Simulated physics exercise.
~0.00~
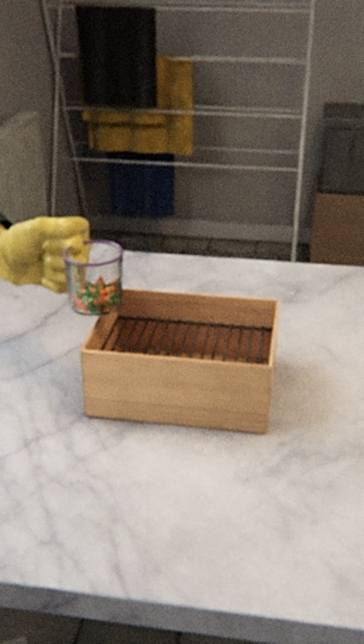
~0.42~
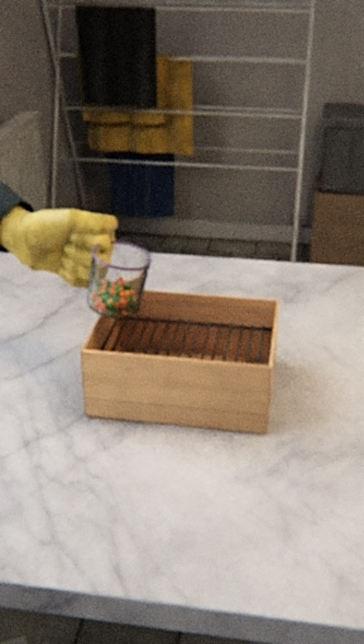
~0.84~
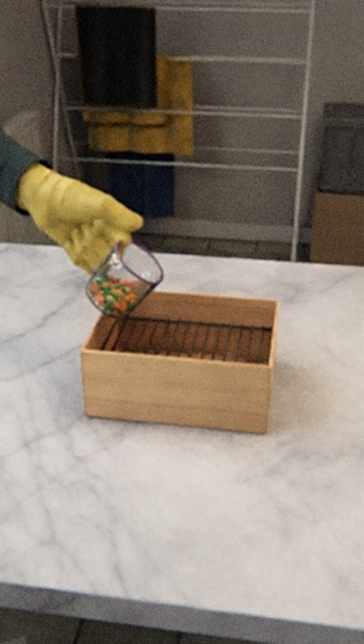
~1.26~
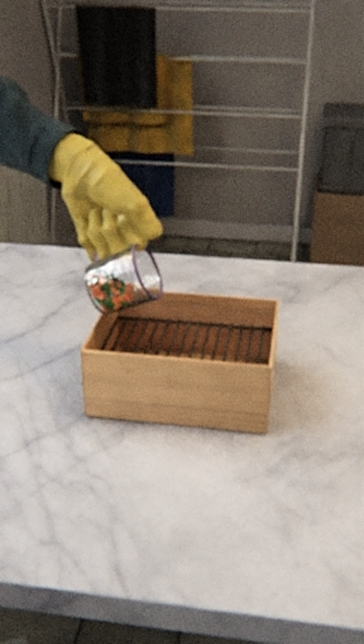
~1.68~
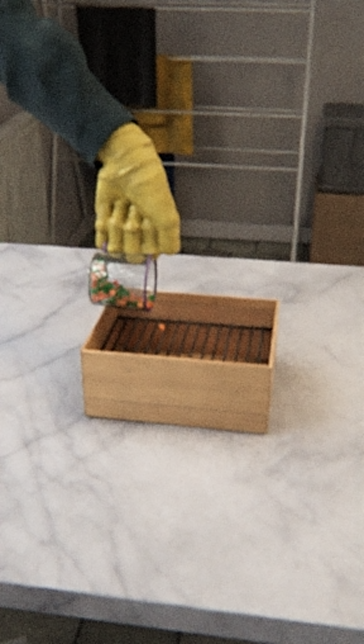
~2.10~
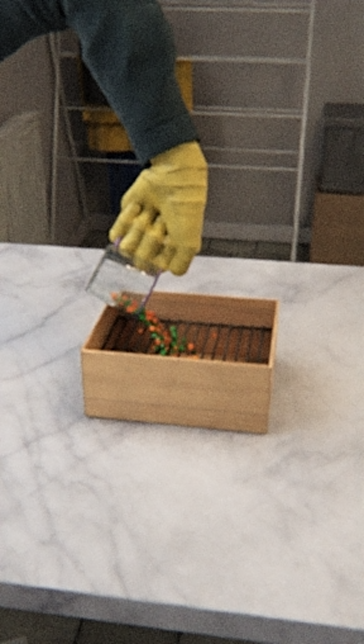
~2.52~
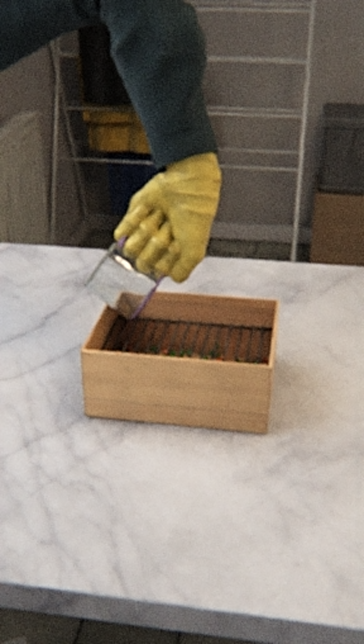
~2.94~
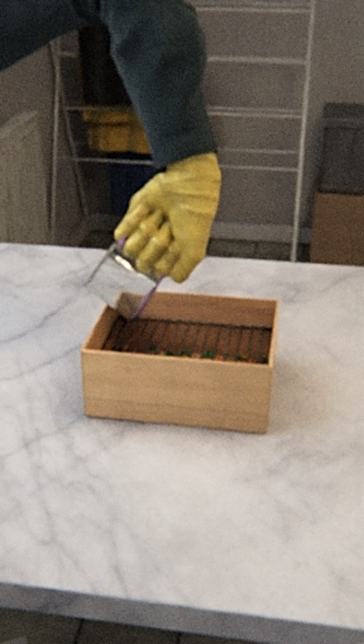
A gloved hand tips green and orange bits from a cup through a rack into a box.
